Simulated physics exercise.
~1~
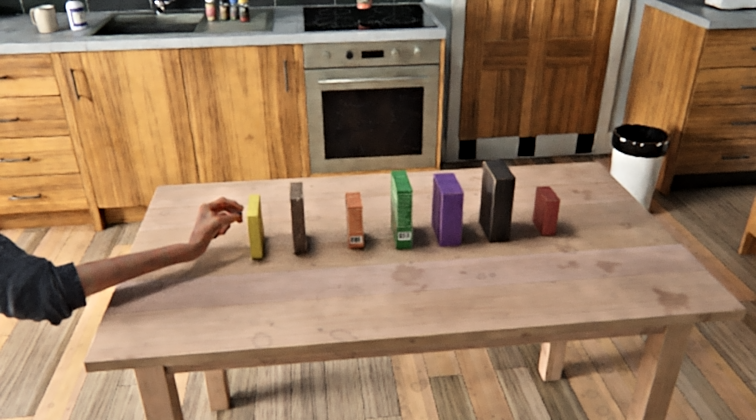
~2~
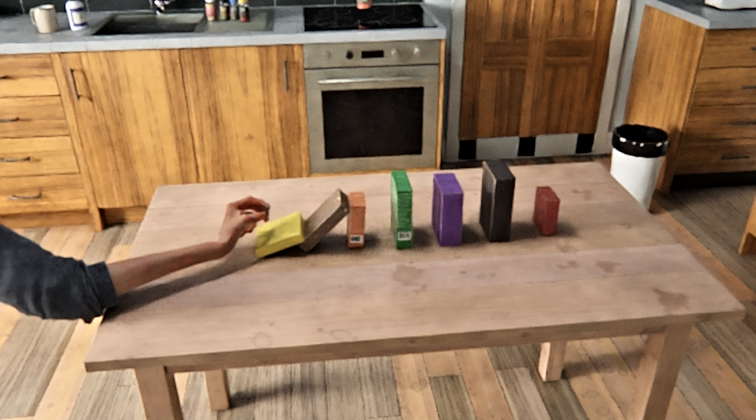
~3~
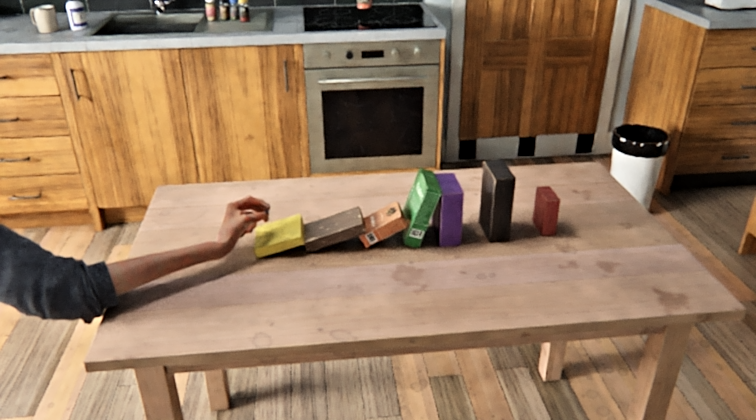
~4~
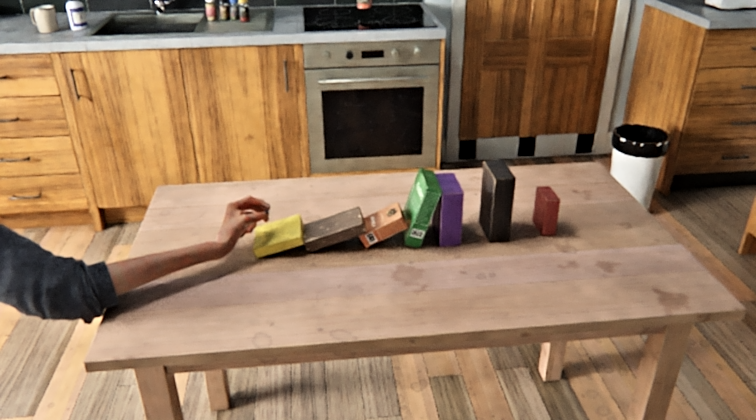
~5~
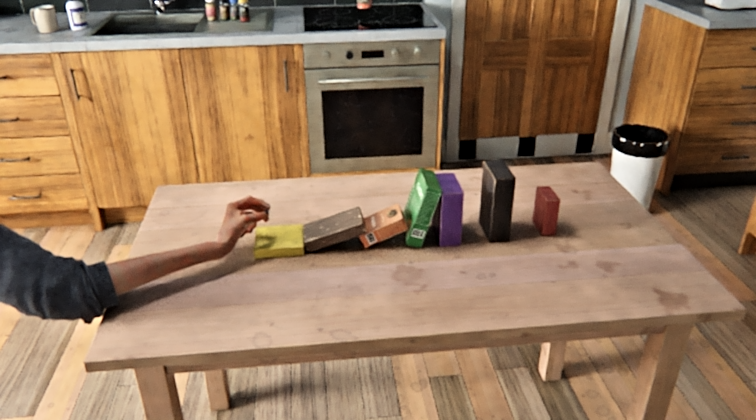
We see a hand tip a yellow board rightward in a row of seven upright objects on a wooden table, toppling the brown board and orange packet in turn; the green packet ends leaning against the purple block, which stays standing with the black board and red block.
